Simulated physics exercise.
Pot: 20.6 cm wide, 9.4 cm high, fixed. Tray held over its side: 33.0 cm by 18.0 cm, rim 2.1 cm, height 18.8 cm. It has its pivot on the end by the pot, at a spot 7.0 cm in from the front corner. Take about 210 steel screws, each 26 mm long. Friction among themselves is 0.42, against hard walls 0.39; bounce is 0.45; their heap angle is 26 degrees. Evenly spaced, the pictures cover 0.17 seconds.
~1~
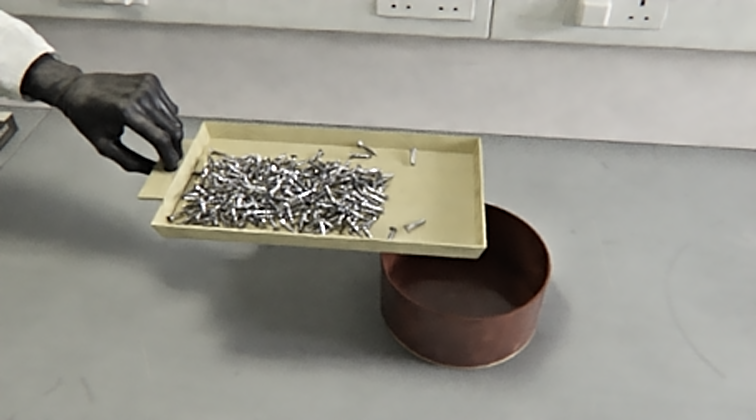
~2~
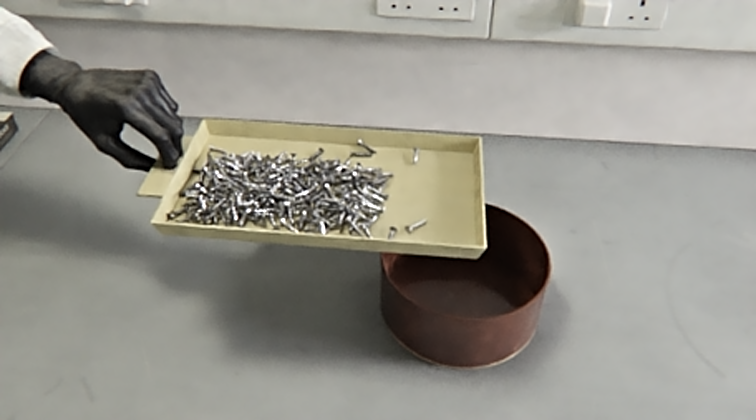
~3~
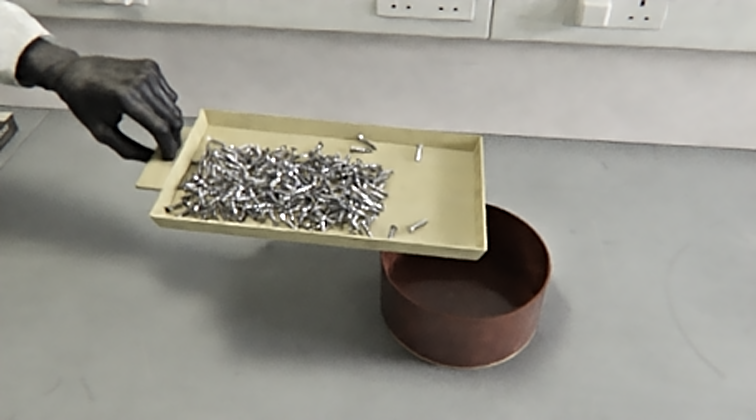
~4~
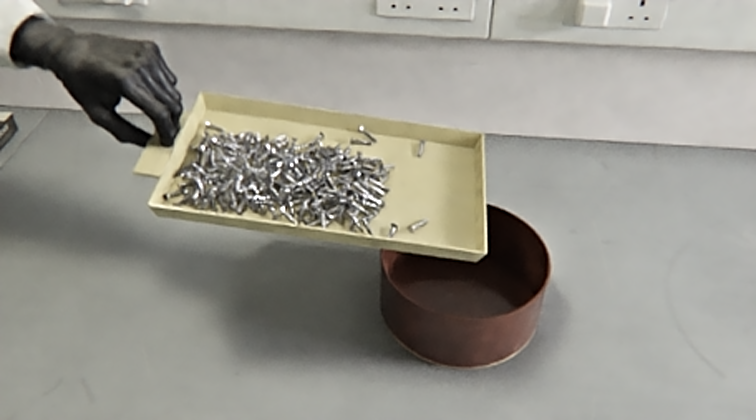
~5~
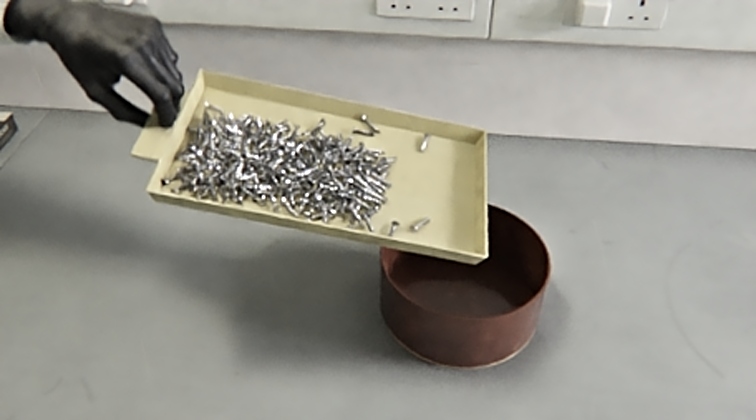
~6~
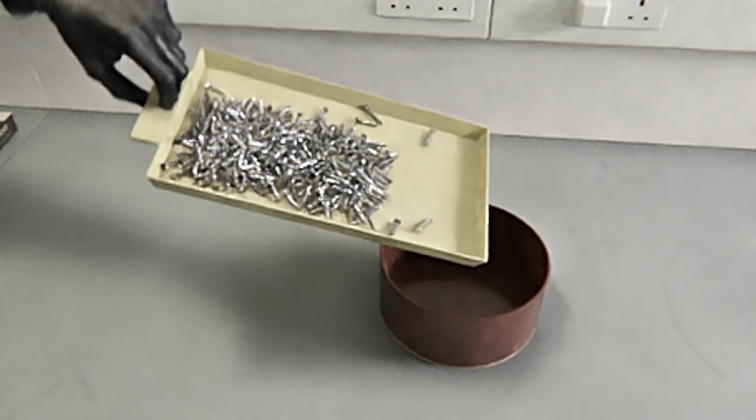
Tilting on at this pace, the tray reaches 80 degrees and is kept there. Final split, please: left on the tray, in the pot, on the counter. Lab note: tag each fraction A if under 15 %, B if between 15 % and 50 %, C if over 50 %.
Tray = A, pot = A, counter = C.
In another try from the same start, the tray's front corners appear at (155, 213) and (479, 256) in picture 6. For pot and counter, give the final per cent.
That works out as pot 20 and counter 80.
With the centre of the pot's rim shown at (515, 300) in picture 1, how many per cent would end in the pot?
Close to 75 in a hundred.
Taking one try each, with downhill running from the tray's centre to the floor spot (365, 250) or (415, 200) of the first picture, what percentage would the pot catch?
Estimate: Some 10 % and some 20 % respectively.
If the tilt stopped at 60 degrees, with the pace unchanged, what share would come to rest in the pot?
The pot would get around 10 per cent.
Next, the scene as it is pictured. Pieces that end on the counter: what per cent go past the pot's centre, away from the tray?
About 100 percent of the spill.
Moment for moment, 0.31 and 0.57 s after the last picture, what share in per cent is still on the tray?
In order, near 100 and near 0.
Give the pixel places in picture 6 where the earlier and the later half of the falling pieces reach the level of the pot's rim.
I'd mark about (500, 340) for the first half and about (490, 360) for the second.
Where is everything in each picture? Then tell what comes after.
In the first picture, tray tilt 0 degrees, front corners at (158, 221) and (479, 243); middle of the pieces at (288, 191); pot at (465, 254).
In the second picture, tray tilt 1 degrees, front corners at (158, 219) and (480, 243); middle of the pieces at (288, 190).
In the third picture, tray tilt 3 degrees, front corners at (157, 212) and (480, 245), lowest corner right front; middle of the pieces at (288, 185).
In the fourth picture, tray tilt 8 degrees, front corners at (155, 201) and (481, 248), lowest corner right front; middle of the pieces at (288, 176).
In the fifth picture, tray tilt 13 degrees, front corners at (154, 187) and (481, 251), lowest corner right front; middle of the pieces at (290, 166).
In the sixth picture, tray tilt 19 degrees, front corners at (154, 172) and (481, 255), lowest corner right front; middle of the pieces at (292, 155); pot at (465, 254).
Then, 0.19 s after the last picture, tilt 51 degrees; the tray holds 100 %, the pot 0 %.
Then, 0.31 s after the last picture, tilt 72 degrees; the tray holds 100 %, the pot 0 %.
Then, 0.57 s after the last picture, tilt 80 degrees; the tray holds 0 %, the pot 5 %.
In the end, tray 0 %, pot 10 %, counter 90 %.
